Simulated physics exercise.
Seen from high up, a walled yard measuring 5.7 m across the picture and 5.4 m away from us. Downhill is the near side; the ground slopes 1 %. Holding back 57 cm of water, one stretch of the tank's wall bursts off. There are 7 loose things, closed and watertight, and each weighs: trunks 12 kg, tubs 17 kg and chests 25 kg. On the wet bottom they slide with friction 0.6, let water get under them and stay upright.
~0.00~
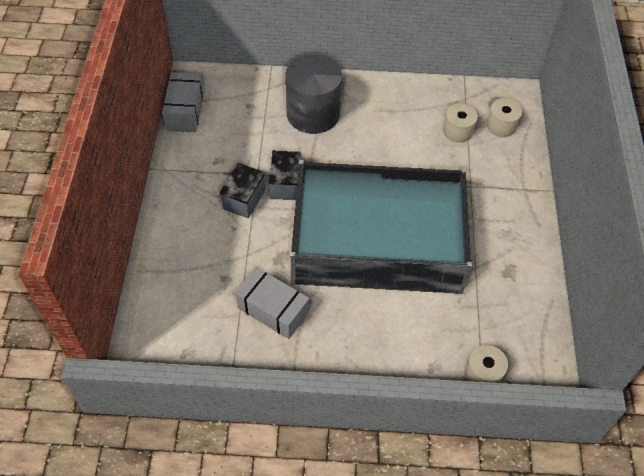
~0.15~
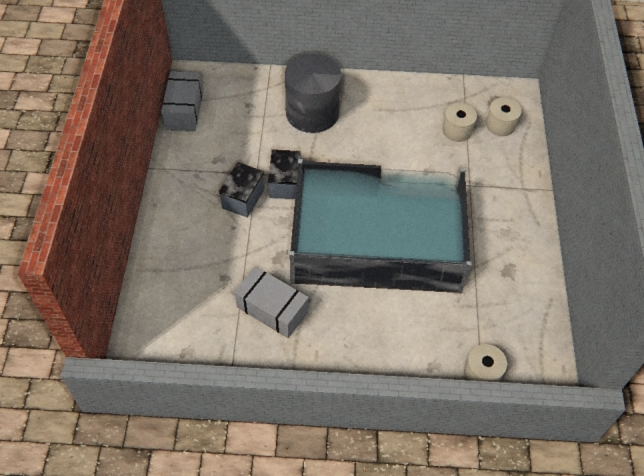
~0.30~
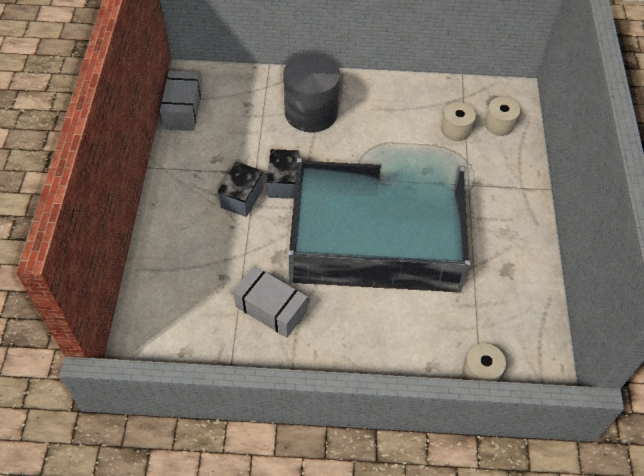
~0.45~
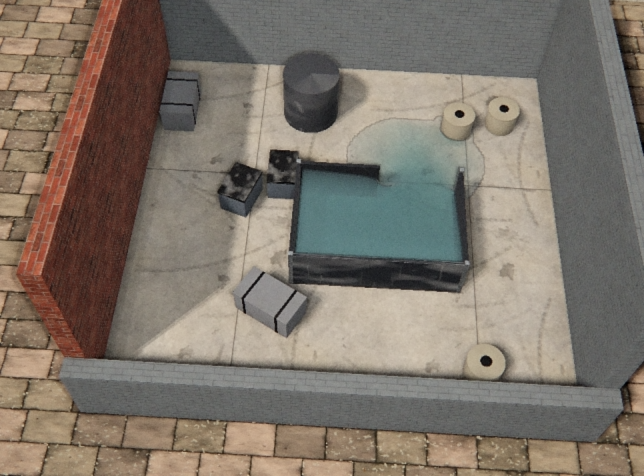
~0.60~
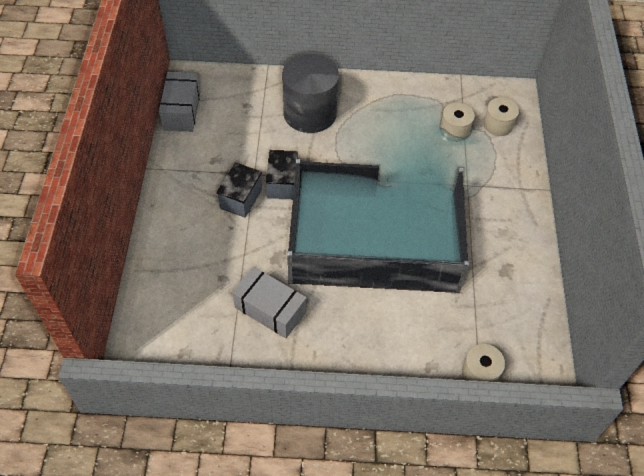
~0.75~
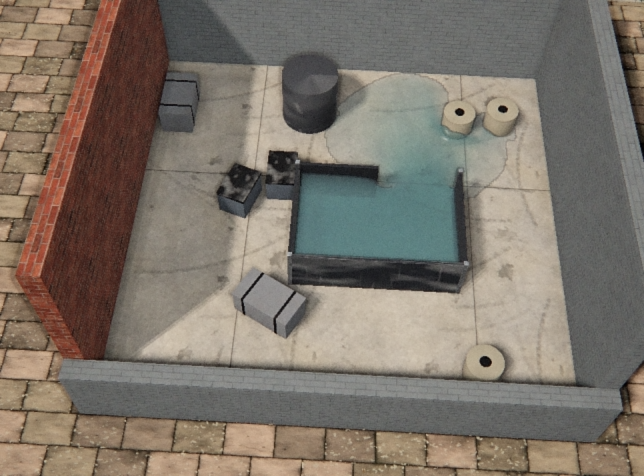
A walled yard with a pale concrete floor, a red brick wall at left and grey walls elsewhere, is seen from high above. A dark-sided tank of teal water sits in the middle, with a dark grey drum behind, cream tubs at right, and grey chests and dark boxes at left. Part of the tank's far wall gives way, and water spreads backward in a thinning, rounded sheet around the nearest cream tubs, which barely shift.
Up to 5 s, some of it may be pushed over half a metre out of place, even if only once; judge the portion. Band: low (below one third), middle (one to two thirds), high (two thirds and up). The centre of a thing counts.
Middle.
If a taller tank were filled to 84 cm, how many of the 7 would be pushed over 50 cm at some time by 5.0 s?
That would give 4.
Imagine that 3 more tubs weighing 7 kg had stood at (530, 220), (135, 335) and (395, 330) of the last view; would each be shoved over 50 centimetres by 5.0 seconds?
Reading them off in order: Clears the mark, not beyond, not beyond.
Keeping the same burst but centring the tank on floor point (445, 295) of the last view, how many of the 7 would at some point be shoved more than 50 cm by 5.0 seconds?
Then 3 of them would.
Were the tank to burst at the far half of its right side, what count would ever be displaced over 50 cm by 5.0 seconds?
Count: 2.
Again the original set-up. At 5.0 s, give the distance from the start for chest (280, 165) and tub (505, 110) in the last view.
First: 0 cm. Second: 100 cm.
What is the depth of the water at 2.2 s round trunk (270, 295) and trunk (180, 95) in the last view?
Around 0 cm and 0 cm.
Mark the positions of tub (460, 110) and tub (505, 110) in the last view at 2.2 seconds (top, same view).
Near (498, 65) and (529, 68).
After 1.1 s 0 of 7 are over 50 cm from their spots; 0 afloat.
After 2.2 s 2 of 7 are over 50 cm from their spots; 2 afloat.
After 3.5 s 1 of 7 are over 50 cm from their spots; 3 afloat.
After 5.0 s 3 of 7 are over 50 cm from their spots, and 3 have been at some point; 1 afloat.
